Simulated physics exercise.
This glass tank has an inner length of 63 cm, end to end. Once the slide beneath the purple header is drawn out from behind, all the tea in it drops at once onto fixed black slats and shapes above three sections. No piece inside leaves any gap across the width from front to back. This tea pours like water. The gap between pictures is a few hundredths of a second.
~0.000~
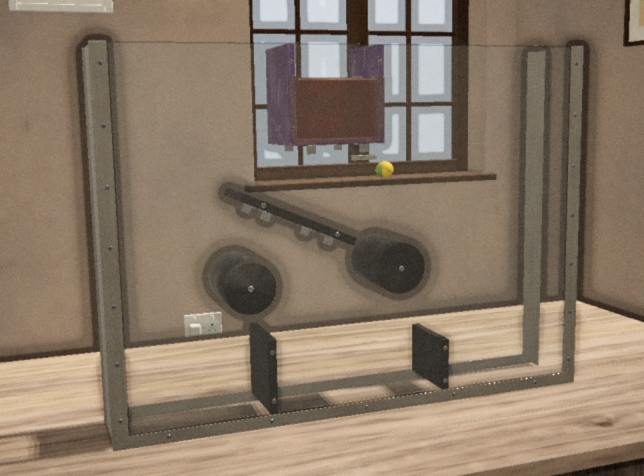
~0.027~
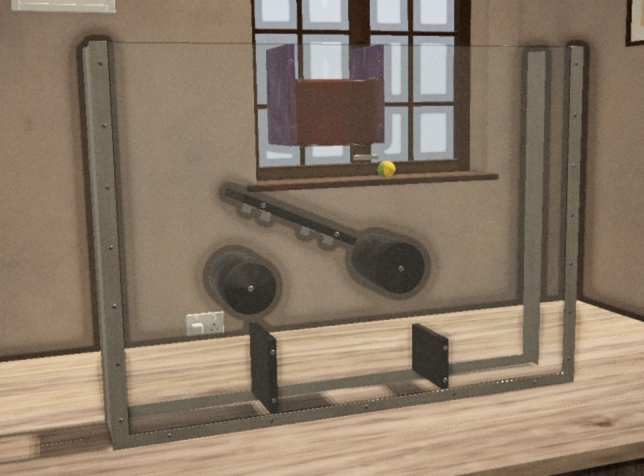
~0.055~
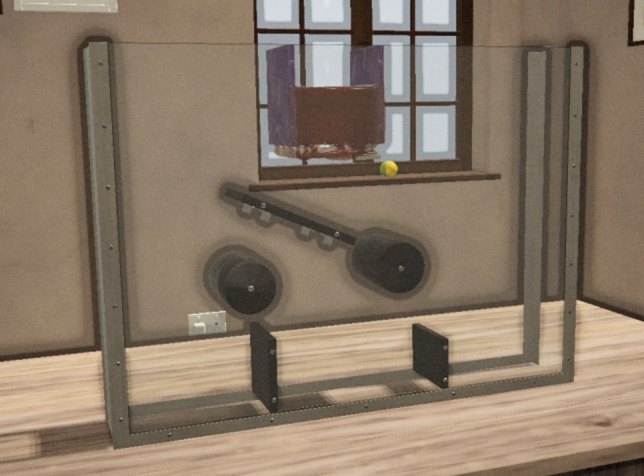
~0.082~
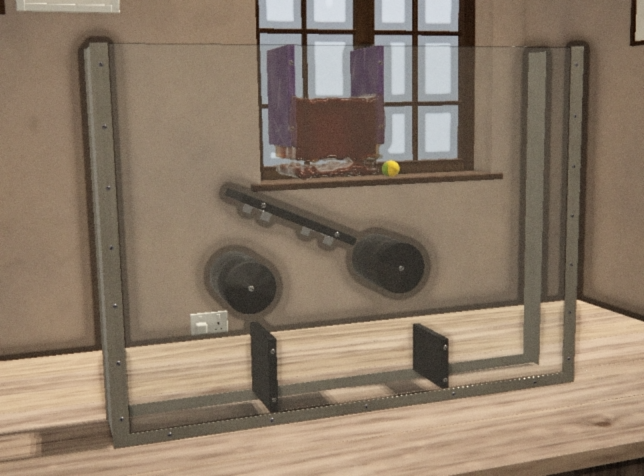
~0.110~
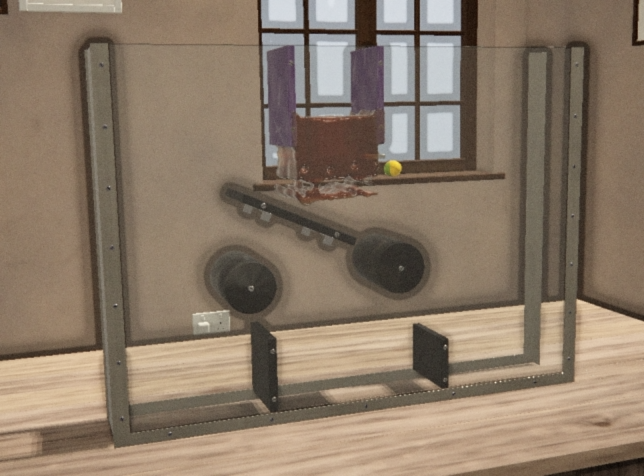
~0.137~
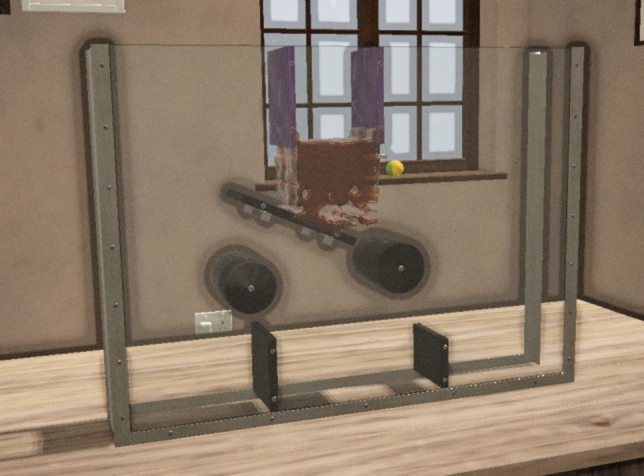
In the video, reddish-brown tea held between purple walls high in a glass tank sinks and pours down in a ragged mass, reaching the sloping dark bar below, while the bar, round dark pieces and low dividers stay still.
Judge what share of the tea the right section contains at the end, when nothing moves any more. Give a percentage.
It contains about 30 in every hundred parts of the tea.
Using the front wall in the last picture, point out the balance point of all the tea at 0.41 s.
Look around (380, 320) on the front wall - that's where it is.
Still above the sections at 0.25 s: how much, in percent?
I'd say around 80 percent.
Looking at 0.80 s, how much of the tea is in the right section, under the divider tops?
I'd say near 28 per cent sits there.
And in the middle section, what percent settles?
Around 62 percent.
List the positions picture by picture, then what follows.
The tea has come down to (308, 139); the highest of it is at (331, 79); the piece under the header is centred near (301, 220); divider tops at (272, 341) and (446, 341), in the first frame.
The tea has come down to (311, 146); the highest of it is at (305, 81), in the second frame.
The tea has come down to (340, 157); the highest of it is at (345, 87), in the third frame.
The tea has come down to (310, 177); the highest of it is at (355, 100); below the header it spans (298, 151) to (377, 146), in the fourth frame.
The tea has come down to (311, 200); the highest of it is at (372, 118); below the header it spans (298, 170) to (377, 168), in the fifth frame.
The tea has come down to (345, 227); the highest of it is at (373, 142); below the header it spans (299, 195) to (378, 198), in the sixth frame.
By 0.25 s the sections hold 0, 18 and 0 per cent, with 82 still above them.
By 0.41 s the sections hold 1, 45 and 16 per cent, with 38 still above them.
By 0.80 s the sections hold 9, 60 and 28 per cent, with 3 still above them.
At rest it is 10 per cent left, 62 middle, 28 right.
